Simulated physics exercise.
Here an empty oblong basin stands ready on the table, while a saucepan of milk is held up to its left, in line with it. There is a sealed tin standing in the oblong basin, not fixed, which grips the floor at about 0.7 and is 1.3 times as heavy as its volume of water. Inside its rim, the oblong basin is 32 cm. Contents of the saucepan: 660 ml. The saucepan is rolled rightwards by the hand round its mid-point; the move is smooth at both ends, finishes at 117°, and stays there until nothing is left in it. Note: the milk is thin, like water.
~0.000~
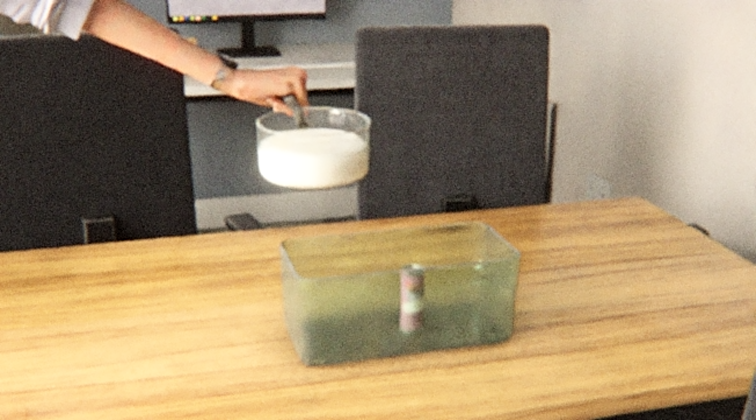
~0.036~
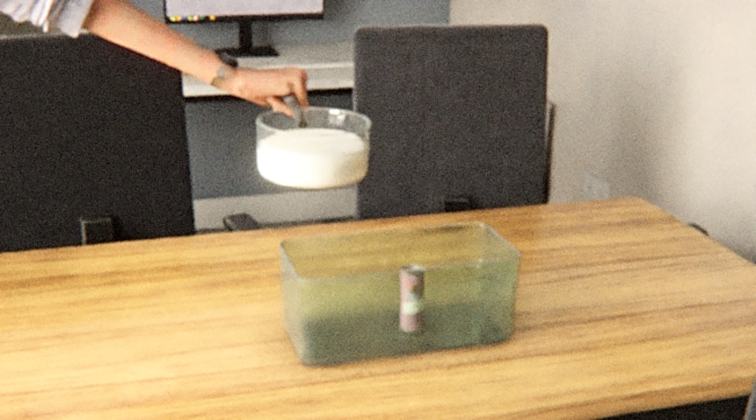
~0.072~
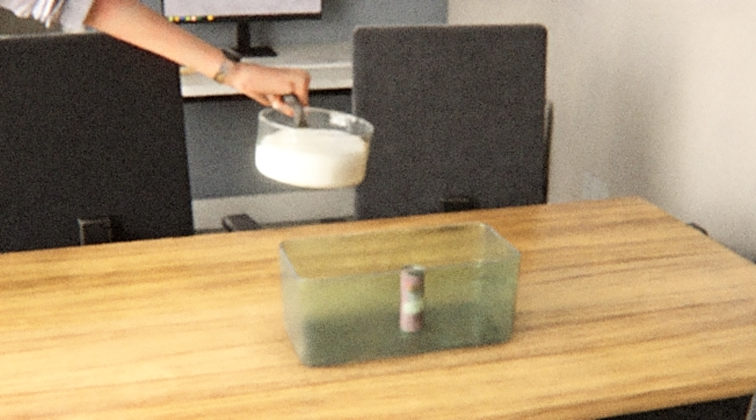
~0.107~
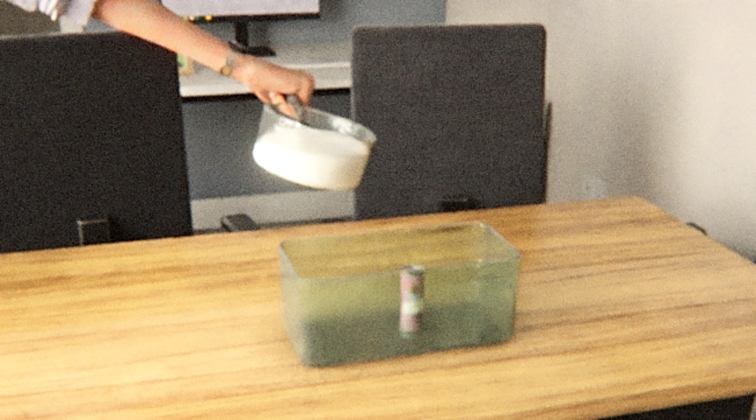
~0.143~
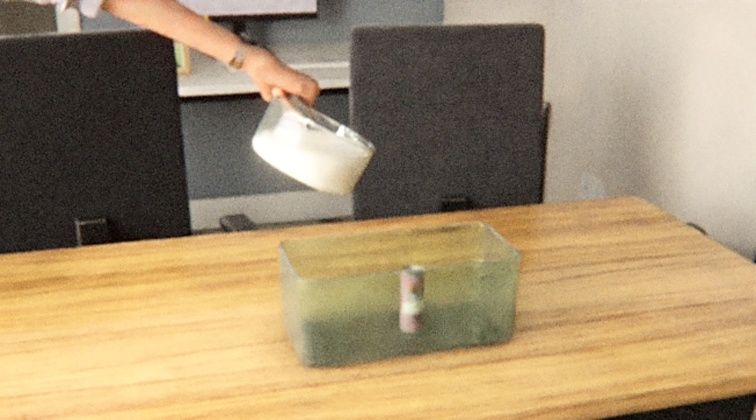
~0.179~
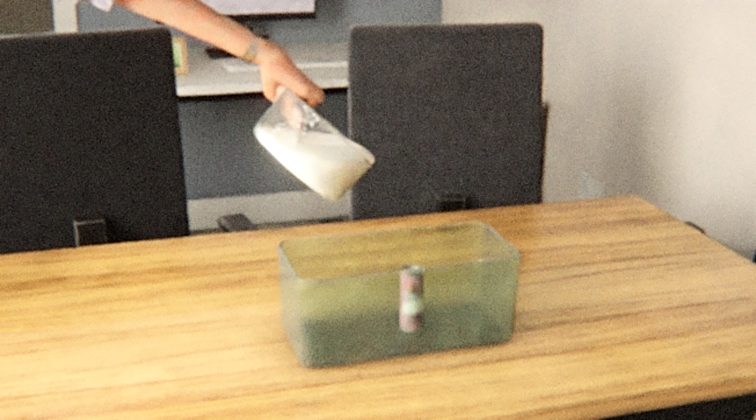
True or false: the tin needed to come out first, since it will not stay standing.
True.
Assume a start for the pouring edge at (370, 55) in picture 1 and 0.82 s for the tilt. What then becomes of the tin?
After that, the tin stays vertical.
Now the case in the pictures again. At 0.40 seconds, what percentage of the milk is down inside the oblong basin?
About 36%.
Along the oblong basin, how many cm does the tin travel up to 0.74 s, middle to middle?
Estimate: Around 5 cm.
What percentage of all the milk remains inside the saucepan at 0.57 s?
Close to 1 percent of the whole amount.
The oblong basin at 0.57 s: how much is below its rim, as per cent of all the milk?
The share is close to 92 percent.
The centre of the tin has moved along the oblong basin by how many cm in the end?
7.5 cm.
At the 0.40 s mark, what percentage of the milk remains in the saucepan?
Roughly 12 percent.
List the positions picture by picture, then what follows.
In the first picture, tilt 0°; pouring edge (368, 119); surface from (261, 145) to (365, 138); the oblong basin's rim runs from (289, 261) to (503, 240); the tin's top is at (413, 272).
In the second picture, tilt 2°; pouring edge (368, 121); surface from (260, 145) to (364, 139).
In the third picture, tilt 8°; pouring edge (370, 127); surface from (260, 143) to (364, 140).
In the fourth picture, tilt 17°; pouring edge (372, 135); surface from (260, 141) to (365, 142).
In the fifth picture, tilt 29°; pouring edge (371, 147); surface from (258, 138) to (367, 144).
In the sixth picture, tilt 43°; pouring edge (368, 161); surface from (258, 131) to (361, 147); 2 per cent is over the edge.
Then, 0.40 s in, the tilt is 116° and 11 per cent is still to pour; the tin stands where it began.
Then, 0.57 s in, the tilt is 117° and 1 per cent is still to pour; the tin leans 17°.
Then, 0.74 s in, the tilt is 117° and 0 per cent is still to pour; the tin leans 48°.
Then, 0.93 s in, the tilt is 117° and 0 per cent is still to pour; the tin lies on its side.
Finally, the tin lies on its side.
